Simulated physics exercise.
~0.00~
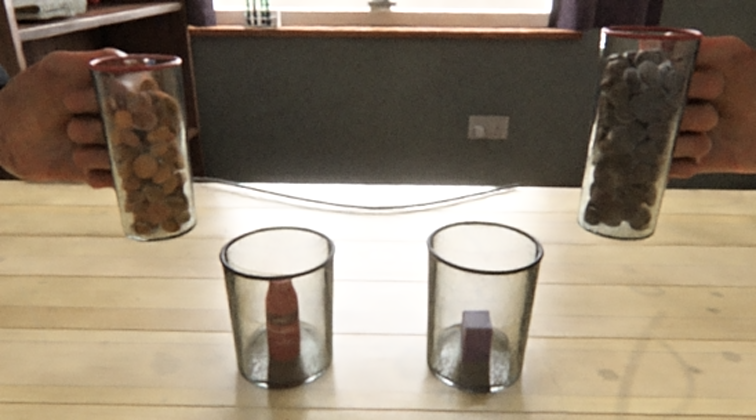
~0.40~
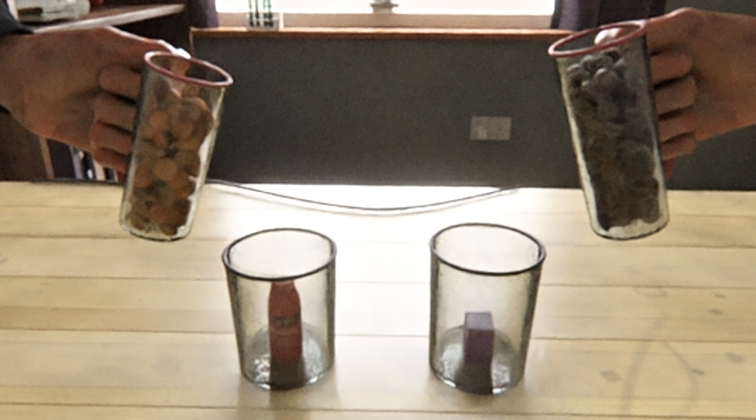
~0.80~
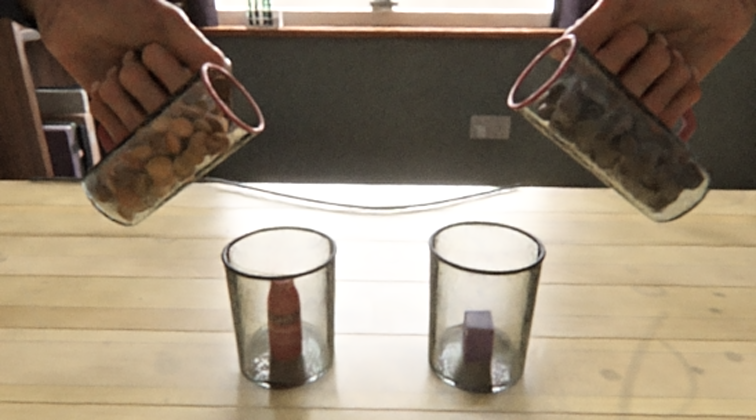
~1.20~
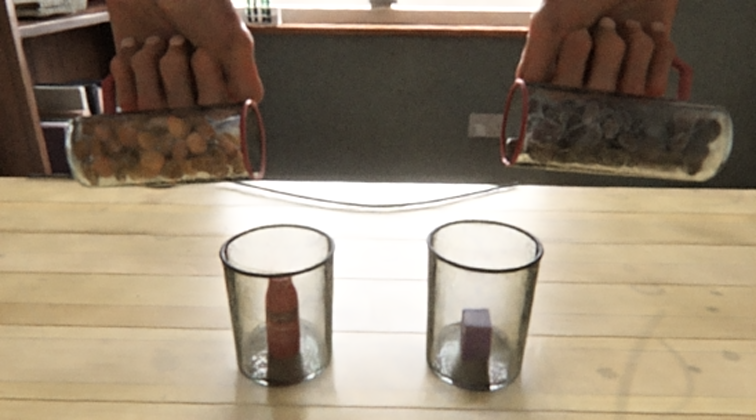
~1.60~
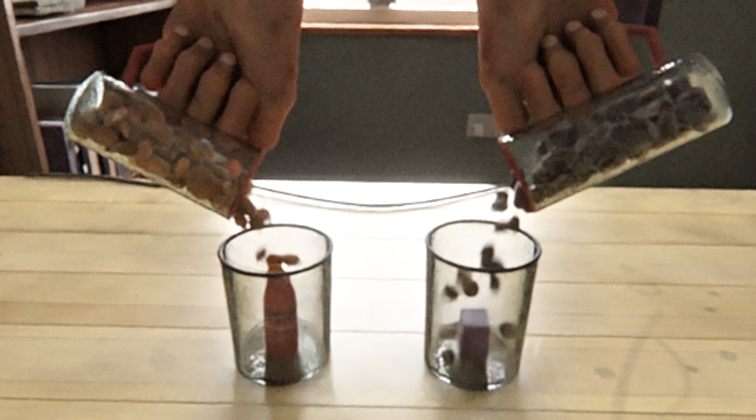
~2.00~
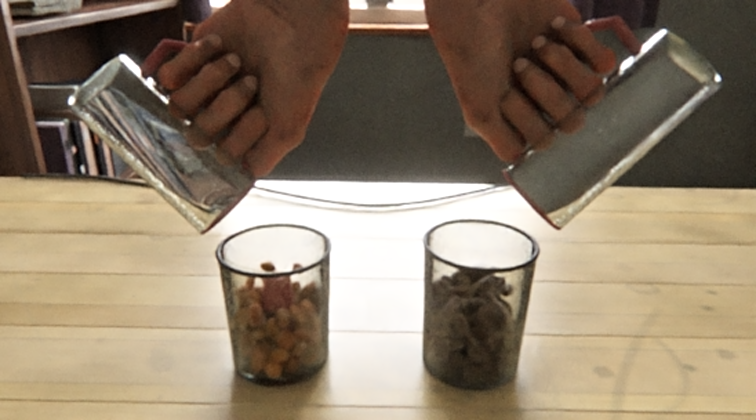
Two hands holding clear, red-rimmed cups, orange-brown pieces in the left and dark grey ones in the right, hover above a pale wooden table seen from the front, before a dark wall. Below stand two clear glasses, a red bottle-shaped object upright in the left and a small purple block in the right. The hands tilt the cups inward until they lie on their sides. Pieces then tumble into both glasses until the cups are empty. Finally, the left glass is about half full with the red object's top still showing, while the fuller right glass hides its block.
